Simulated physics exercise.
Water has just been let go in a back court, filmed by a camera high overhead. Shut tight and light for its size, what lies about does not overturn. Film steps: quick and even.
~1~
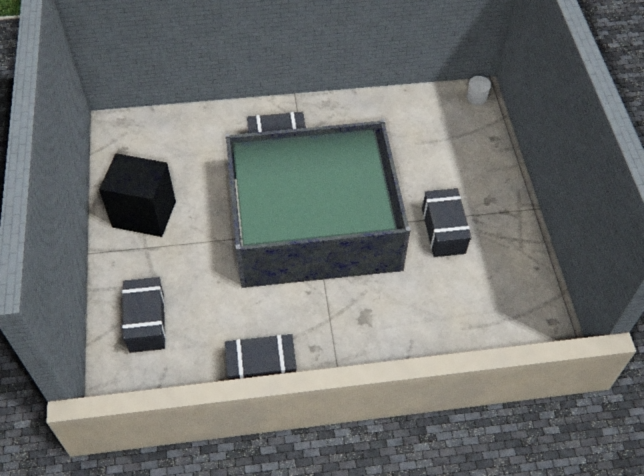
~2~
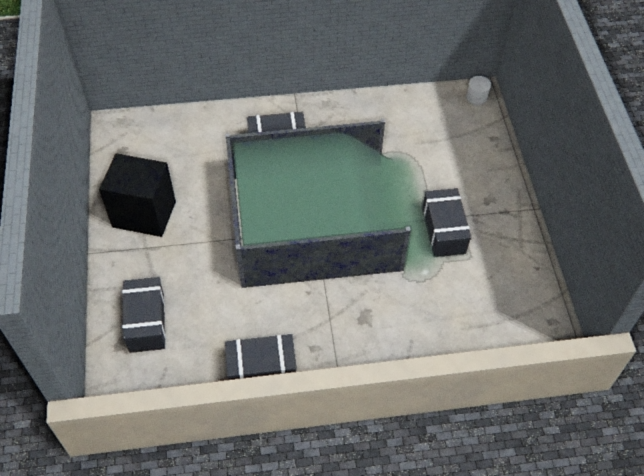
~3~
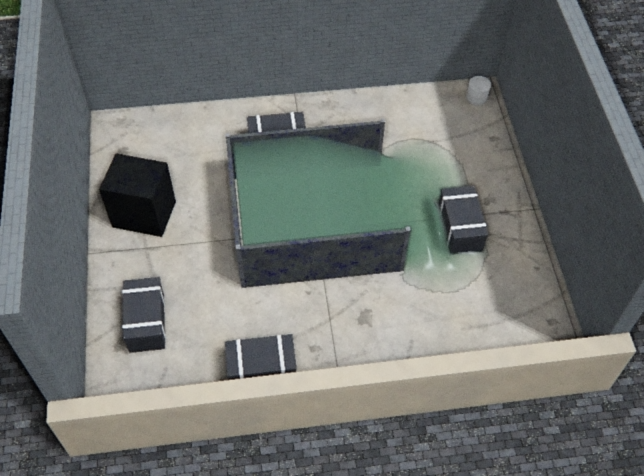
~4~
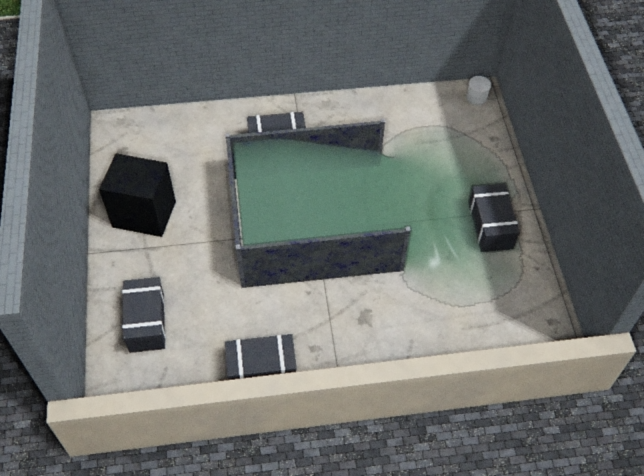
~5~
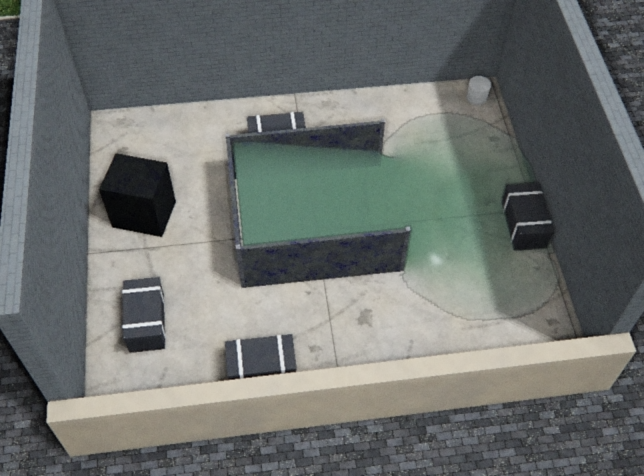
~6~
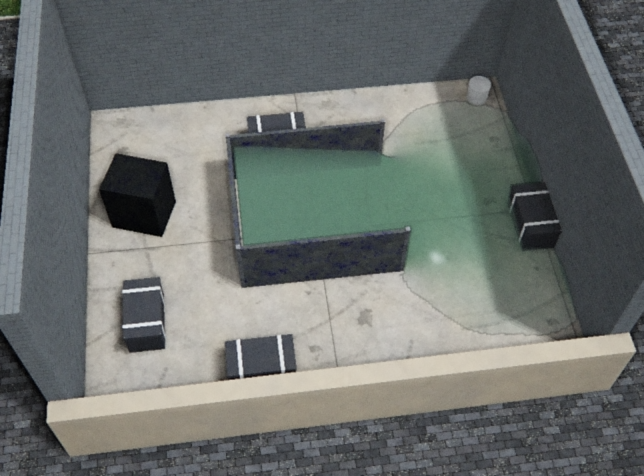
Walled court with a central tank losing its right side, green water spreading out and pushing a white-banded dark trunk rightward.
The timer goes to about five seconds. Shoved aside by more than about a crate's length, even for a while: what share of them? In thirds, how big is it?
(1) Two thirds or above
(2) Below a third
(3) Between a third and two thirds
Option 1: Two thirds or above.
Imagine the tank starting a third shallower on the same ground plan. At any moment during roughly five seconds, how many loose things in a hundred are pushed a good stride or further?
Something like 80 percent.
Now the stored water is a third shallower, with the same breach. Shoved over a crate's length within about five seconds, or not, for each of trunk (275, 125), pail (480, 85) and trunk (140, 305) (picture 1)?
Object 1: Covered it. Object 2: Covered it. Object 3: Didn't cover it.
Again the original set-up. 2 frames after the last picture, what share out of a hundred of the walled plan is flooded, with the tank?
Near 40 %.
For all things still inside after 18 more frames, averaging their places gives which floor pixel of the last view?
(265, 264).
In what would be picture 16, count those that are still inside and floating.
I count 2.
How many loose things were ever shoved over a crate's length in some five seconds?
So, 5 of them.
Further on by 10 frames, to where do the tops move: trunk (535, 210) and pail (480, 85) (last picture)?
Close to (560, 273), and close to (407, 95).
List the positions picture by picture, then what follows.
The first frame shows a trunk at (448, 214) rests on the ground; a trunk at (276, 126), on the bottom; 0 of 5 have shifted.
The second frame shows a trunk at (448, 214), on the bottom; a trunk at (276, 126), on the bottom; 0 of 5 have shifted.
The third frame shows a trunk at (464, 211), on the bottom, close to its start; a trunk at (276, 126), on the bottom; 1 of 5 have shifted.
The fourth frame shows a trunk at (496, 209) rests on the ground, a stride from its start; a trunk at (276, 126), on the bottom; 1 of 5 have shifted.
The fifth frame shows a trunk at (530, 208), on the bottom, a stride from its start; a trunk at (276, 126), on the bottom; 1 of 5 have shifted.
The sixth frame shows a trunk at (537, 208) rests on the ground, a stride from its start; a trunk at (276, 126) rests on the ground; 1 of 5 have shifted.
A moment on, 1 of 5 are well off their spots; 1 afloat.
Next, 2 of 5 are well off their spots; 2 afloat.
Later, 3 of 5 are well off their spots; 2 afloat.
In the end, 4 of 5 are well off their spots, and 5 have been at some point; 5 afloat.
